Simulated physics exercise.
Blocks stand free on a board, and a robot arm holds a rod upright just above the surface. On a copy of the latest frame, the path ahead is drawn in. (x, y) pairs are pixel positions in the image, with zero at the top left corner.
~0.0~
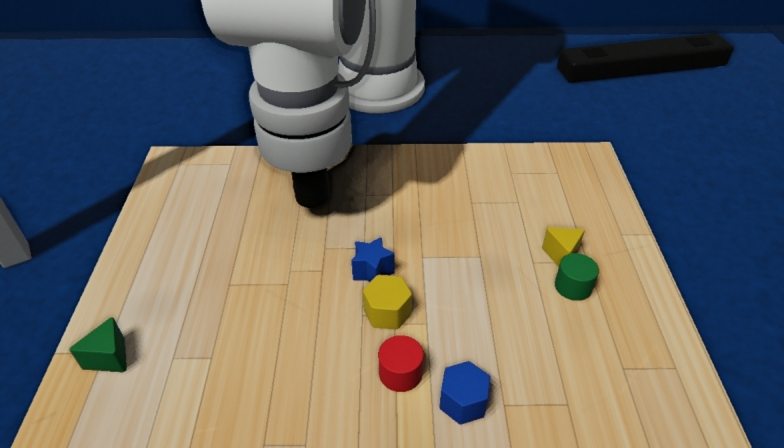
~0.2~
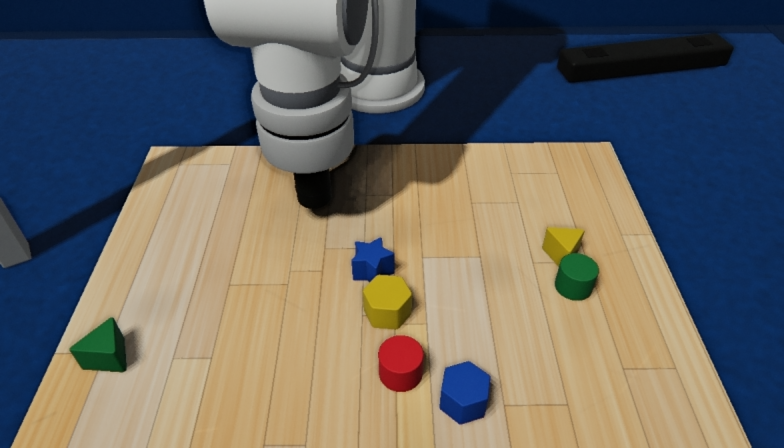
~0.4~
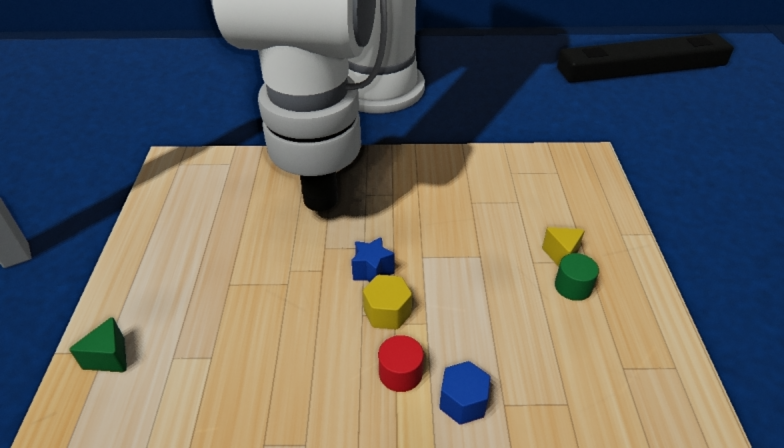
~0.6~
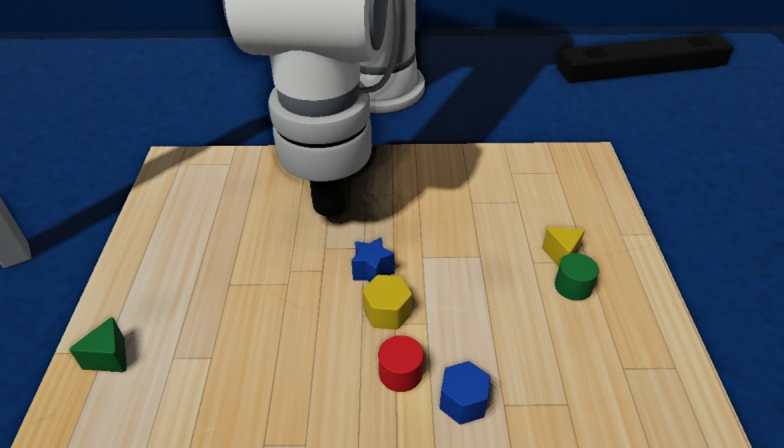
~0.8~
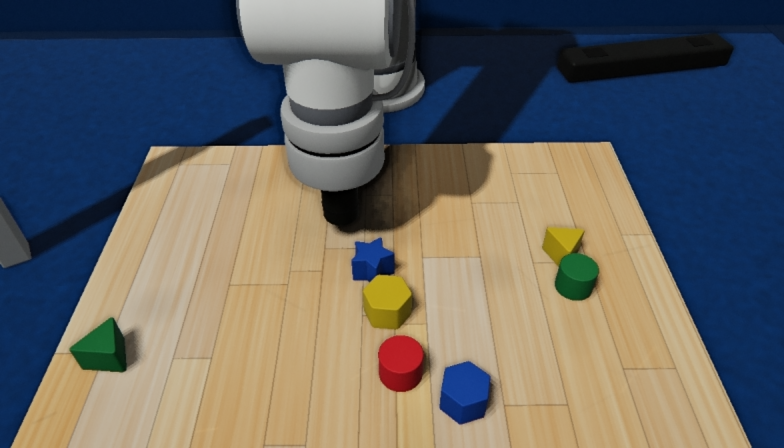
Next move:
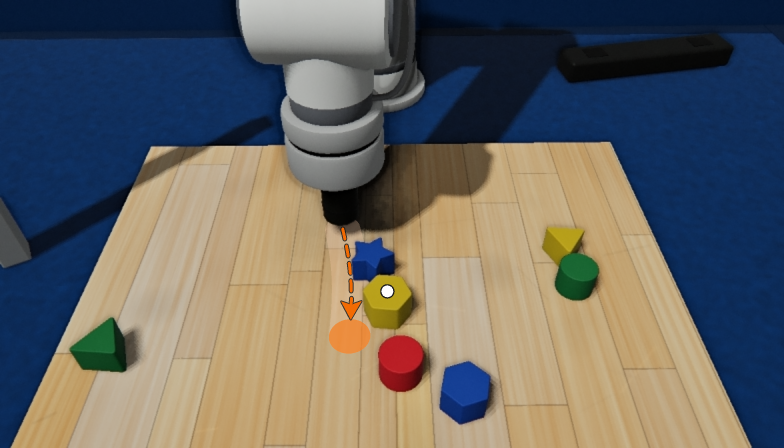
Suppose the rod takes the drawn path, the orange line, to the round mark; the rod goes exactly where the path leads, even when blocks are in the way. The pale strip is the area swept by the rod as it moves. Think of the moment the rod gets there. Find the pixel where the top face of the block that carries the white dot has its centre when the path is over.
Roughly at (406, 304).
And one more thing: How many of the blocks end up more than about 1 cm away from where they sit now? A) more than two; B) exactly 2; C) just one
The answer is B.
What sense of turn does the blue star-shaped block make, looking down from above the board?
Its spin: Anticlockwise.
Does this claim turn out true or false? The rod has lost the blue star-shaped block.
That claim is true.
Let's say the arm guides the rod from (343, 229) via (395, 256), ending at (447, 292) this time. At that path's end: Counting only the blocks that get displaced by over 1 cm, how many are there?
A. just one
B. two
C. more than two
The one that fits is A, just one.
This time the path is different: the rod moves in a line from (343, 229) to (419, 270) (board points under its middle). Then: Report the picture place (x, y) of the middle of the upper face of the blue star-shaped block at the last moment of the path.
Final place: (387, 262).
Drawn move, from (343, 229) over (349, 260) and (351, 296) to (350, 336); the dot is on the yellow six-sided block.
On the path given first. One third of the way, rod at (348, 246); blue star-shaped block at (376, 258), turned 25° anticlockwise.
Two thirds of the way, rod at (350, 282); blue star-shaped block at (385, 271), turned 85° anticlockwise; yellow six-sided block at (405, 303), turned 25° clockwise.
At the end, rod at (348, 322); blue star-shaped block at (385, 272), turned 95° anticlockwise; yellow six-sided block at (406, 304), turned 25° clockwise; red round block still.
